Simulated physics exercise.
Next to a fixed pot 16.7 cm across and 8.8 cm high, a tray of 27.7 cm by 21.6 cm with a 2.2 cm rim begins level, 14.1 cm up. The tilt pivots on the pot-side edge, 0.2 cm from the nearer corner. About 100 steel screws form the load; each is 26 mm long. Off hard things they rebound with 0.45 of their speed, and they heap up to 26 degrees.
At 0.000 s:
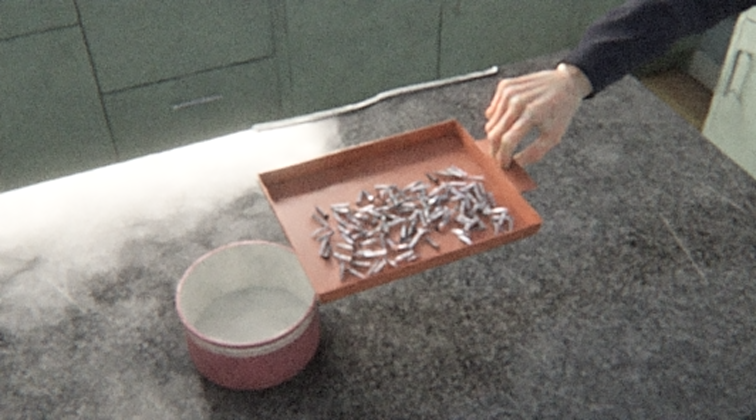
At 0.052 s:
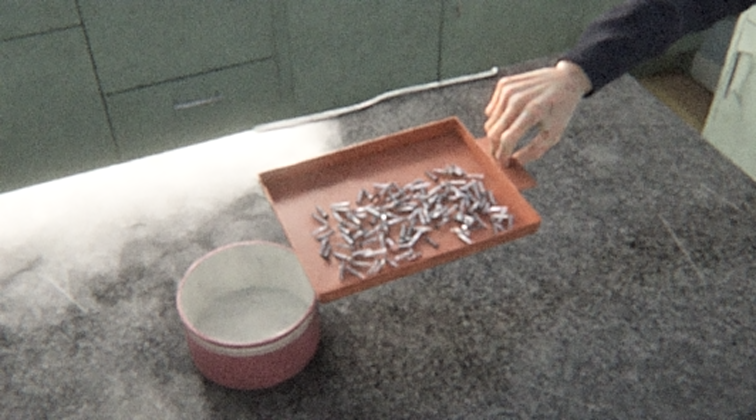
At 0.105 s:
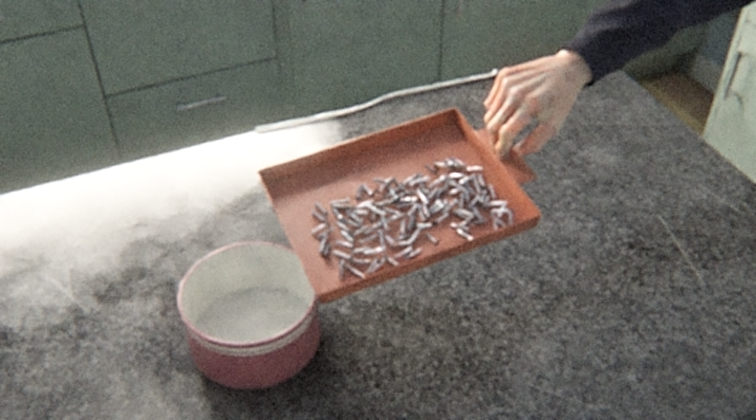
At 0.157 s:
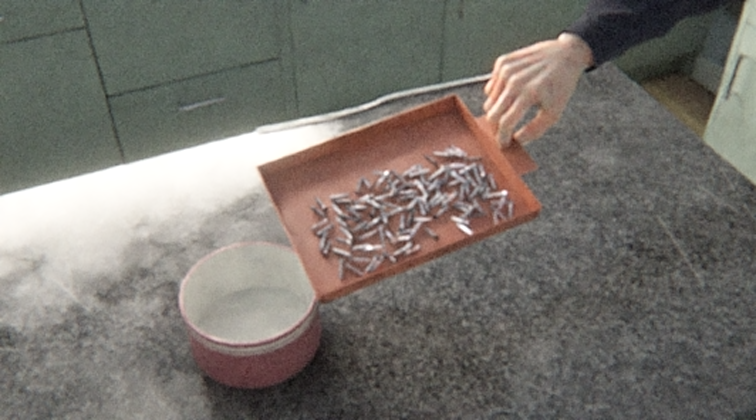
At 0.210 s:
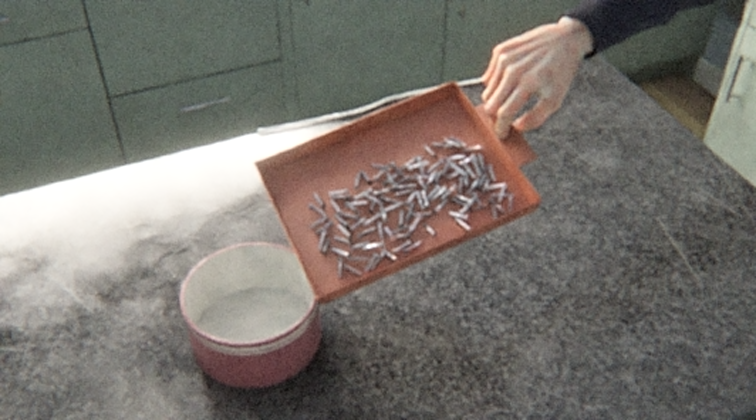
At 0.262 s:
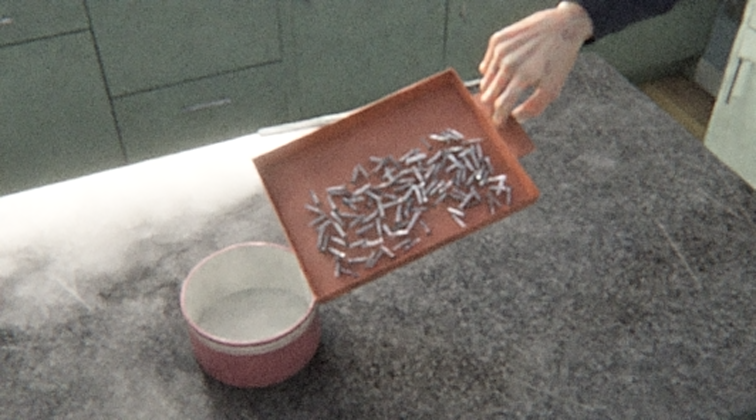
To begin with, a hand in a dark sleeve holds a reddish-brown tray of small steel screws level beside a pink pot on a speckled grey counter. The hand then raises the tray's far right side, slowly at first and then faster, slanting it toward the pot while the screws stay bunched together.
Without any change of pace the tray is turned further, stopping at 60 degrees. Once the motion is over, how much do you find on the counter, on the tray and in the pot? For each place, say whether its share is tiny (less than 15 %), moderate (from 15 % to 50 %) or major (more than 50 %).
My prediction: Counter: I expect a notable fraction of the load there, tray: I expect the major share of the load there, pot: I expect a mere dribble of the load there.
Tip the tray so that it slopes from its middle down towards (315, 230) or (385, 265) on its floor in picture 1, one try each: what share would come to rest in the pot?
Near 30 and 0 per cent, in that order.
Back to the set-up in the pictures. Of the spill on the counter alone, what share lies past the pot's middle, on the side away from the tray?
Around 40 in a hundred.
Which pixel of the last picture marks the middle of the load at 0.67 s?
Load centre est.: (348, 251) px.
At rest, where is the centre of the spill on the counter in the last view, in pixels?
The spill's middle ends up near (306, 406).
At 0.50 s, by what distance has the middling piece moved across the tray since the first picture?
By then it sits near 3 cm from where it began.
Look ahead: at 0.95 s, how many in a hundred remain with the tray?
Roughly 85 per cent.
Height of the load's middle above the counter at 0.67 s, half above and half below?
The halfway mark is near 20 cm.
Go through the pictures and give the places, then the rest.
The first frame shows tray tilt 0 degrees, front corners at (321, 290) and (539, 220); middle of the pieces at (413, 216); pot at (247, 290).
The second frame shows tray tilt 1 degrees, front corners at (320, 291) and (538, 219); middle of the pieces at (413, 214).
The third frame shows tray tilt 4 degrees, front corners at (320, 292) and (537, 213), lowest corner left front; middle of the pieces at (413, 210).
The fourth frame shows tray tilt 9 degrees, front corners at (319, 293) and (538, 206), lowest corner left front; middle of the pieces at (413, 203).
The fifth frame shows tray tilt 13 degrees, front corners at (319, 294) and (537, 199), lowest corner left front; middle of the pieces at (412, 198).
The sixth frame shows tray tilt 18 degrees, front corners at (318, 296) and (535, 192), lowest corner left front; middle of the pieces at (410, 192); pot at (250, 290). The tray's pace is about 90 degrees a second.
Then, at 0.50 s, tilt 39 degrees; the tray holds 100 %, the pot 0 %.
Then, at 0.67 s, tilt 54 degrees; the tray holds 100 %, the pot 0 %.
After 0.95 s, tilt 60 degrees; the tray holds 85 %, the pot 0 %.
At rest (2.1 s), counter 30 %, tray 70 %, pot 0 %.
